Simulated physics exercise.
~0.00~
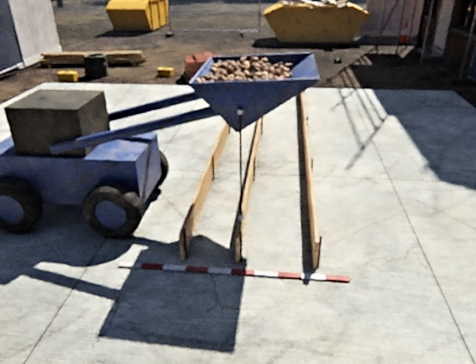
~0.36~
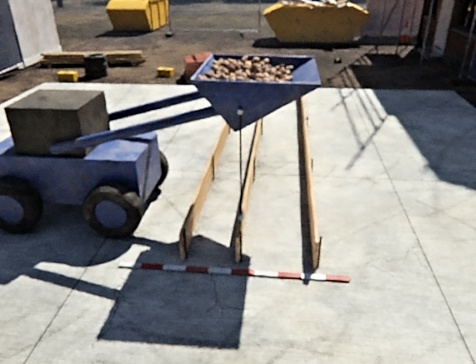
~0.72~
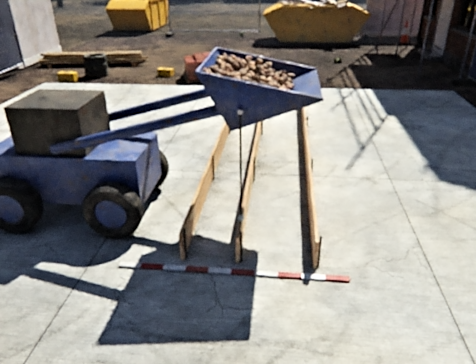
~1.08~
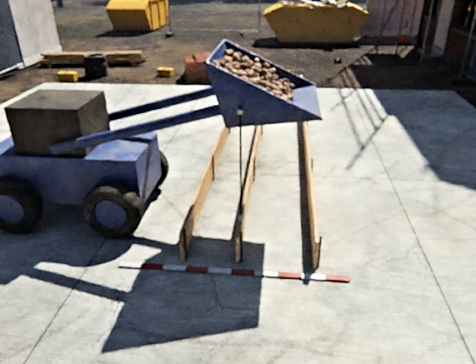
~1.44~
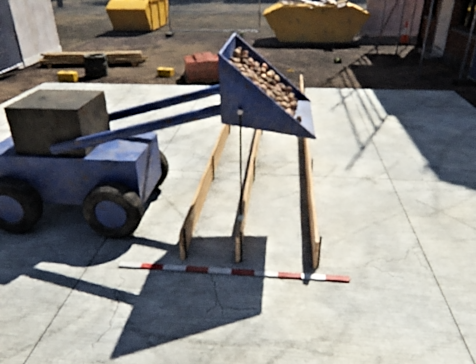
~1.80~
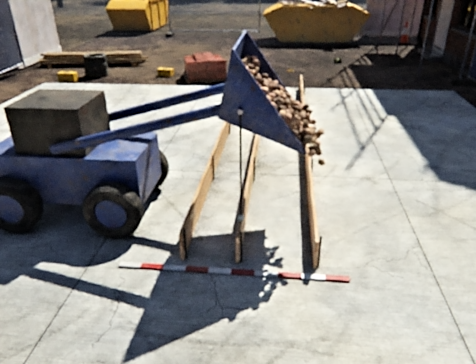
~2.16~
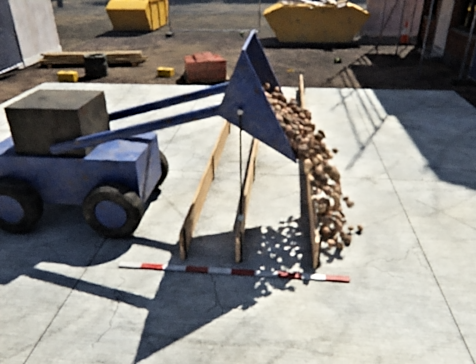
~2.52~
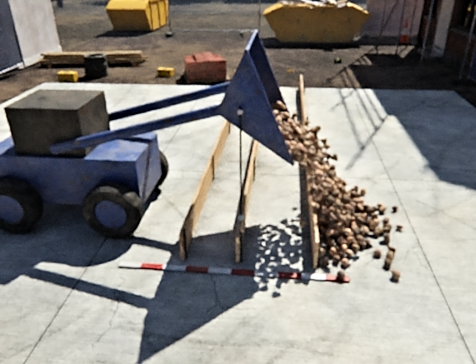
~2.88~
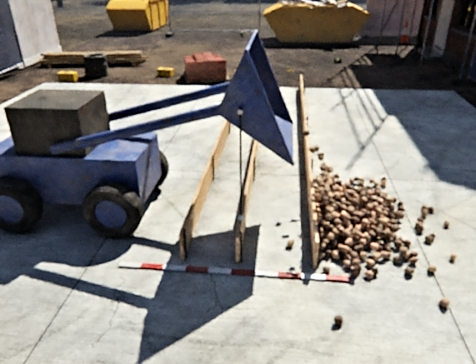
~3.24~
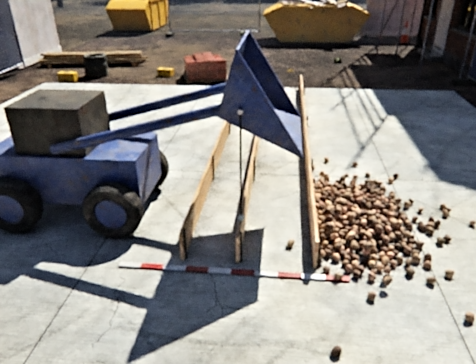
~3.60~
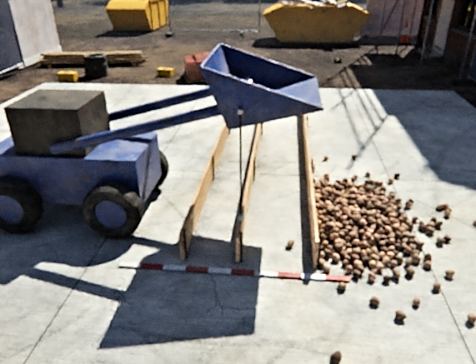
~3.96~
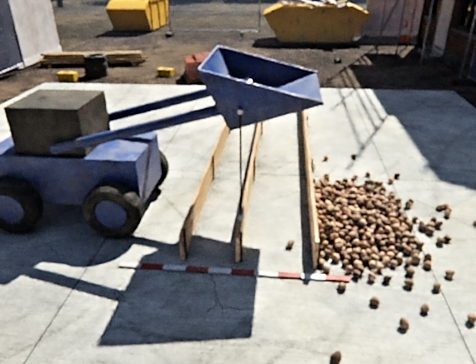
The footage shows a blue loader holding a bucket of brown stones above three upright boards on pale paving; the bucket tips to the right, pouring the stones beyond the last board, then tilts back up empty, leaving them in a scattered heap.
